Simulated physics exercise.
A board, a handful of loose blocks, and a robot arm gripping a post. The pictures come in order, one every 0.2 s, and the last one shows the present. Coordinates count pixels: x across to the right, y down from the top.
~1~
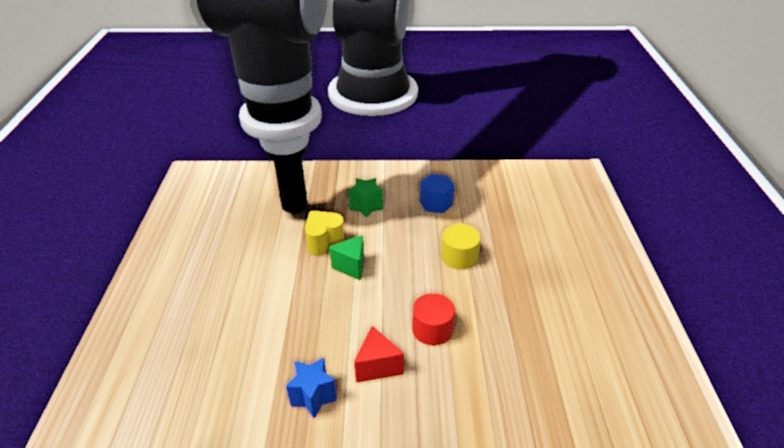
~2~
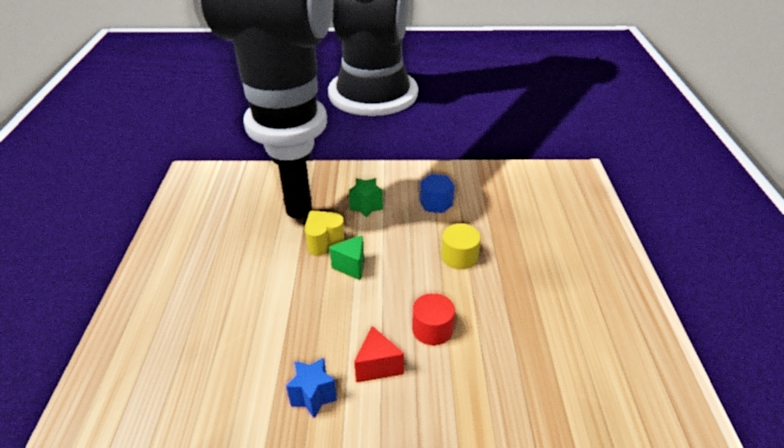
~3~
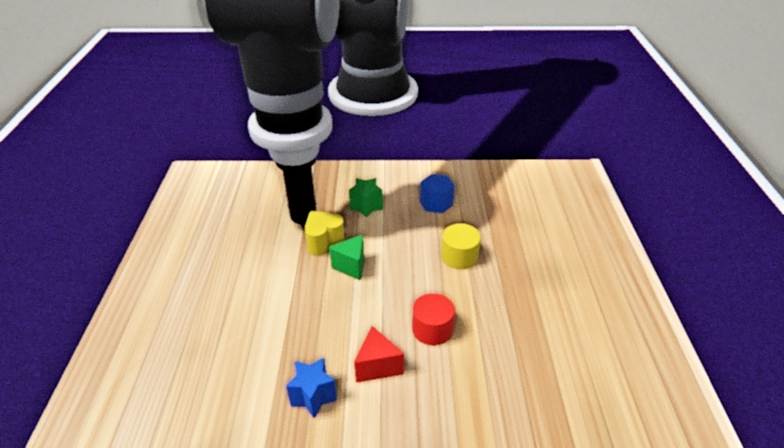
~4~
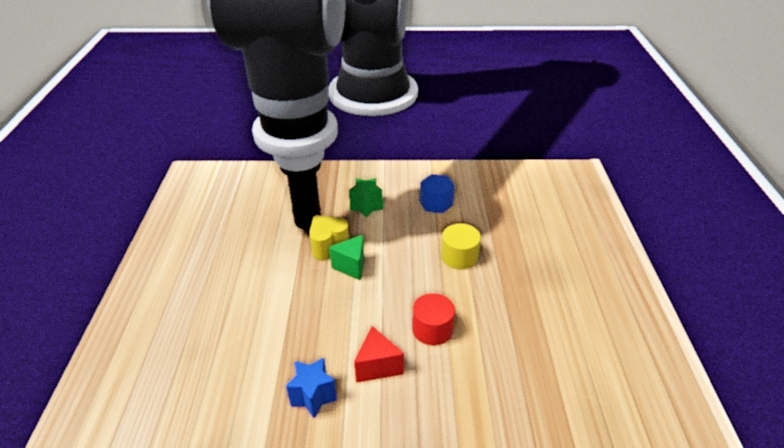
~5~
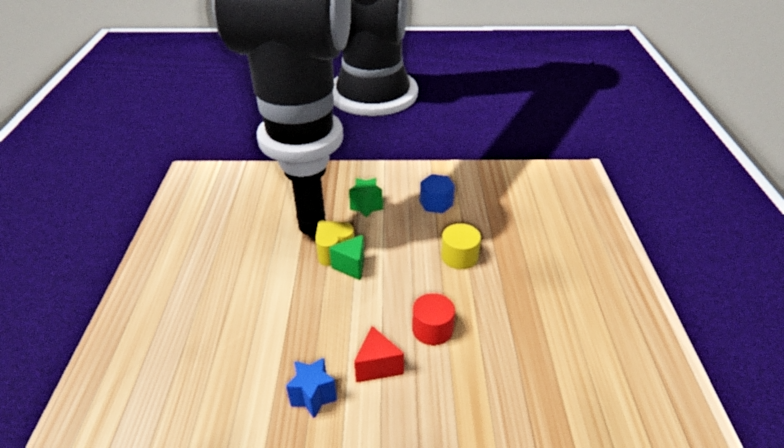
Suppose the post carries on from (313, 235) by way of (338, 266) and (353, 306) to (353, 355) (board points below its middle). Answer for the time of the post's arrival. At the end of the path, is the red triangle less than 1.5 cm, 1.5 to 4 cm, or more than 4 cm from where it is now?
Less than 1.5 cm.
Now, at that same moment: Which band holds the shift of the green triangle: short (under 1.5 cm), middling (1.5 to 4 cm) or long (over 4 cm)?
Its final spot will lie more than 4 cm from the current one.
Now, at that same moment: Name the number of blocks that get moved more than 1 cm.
The number of blocks that move over 1 cm is two.
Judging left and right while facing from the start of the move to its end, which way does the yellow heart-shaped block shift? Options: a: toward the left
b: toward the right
The answer is a.
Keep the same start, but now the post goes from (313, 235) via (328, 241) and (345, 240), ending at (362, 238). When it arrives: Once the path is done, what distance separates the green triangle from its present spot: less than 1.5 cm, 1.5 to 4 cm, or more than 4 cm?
Verdict: From 1.5 to 4 cm.
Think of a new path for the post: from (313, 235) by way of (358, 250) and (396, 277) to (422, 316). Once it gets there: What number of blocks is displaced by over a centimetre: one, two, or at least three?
I predict three or more.
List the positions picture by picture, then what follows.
Lower end of the post (295, 206), tops of blocks, blue star block (310, 376), yellow heart-shaped block (322, 222), green triangle (350, 247), red triangle (377, 346), in the first frame.
Post (299, 211), blocks as before, in the second frame.
Post (304, 217), blocks as before, in the third frame.
Post (308, 222), yellow heart-shaped block (327, 226), in the fourth frame.
Post (312, 227), blue star block (310, 376), yellow heart-shaped block (332, 231), green triangle (350, 247), red triangle (377, 346), in the fifth frame.
On the path given first. One third of the way, post (338, 258); yellow heart-shaped block (364, 262); green triangle (387, 273), turned 25° anticlockwise.
Two thirds of the way, post (352, 298); yellow heart-shaped block (386, 288), turned 70° anticlockwise; green triangle (415, 281), turned 75° anticlockwise.
At the end, post (352, 347); blue star block not moved; yellow heart-shaped block (387, 296), turned 95° anticlockwise; green triangle (416, 281), turned 80° anticlockwise; red triangle (379, 348).
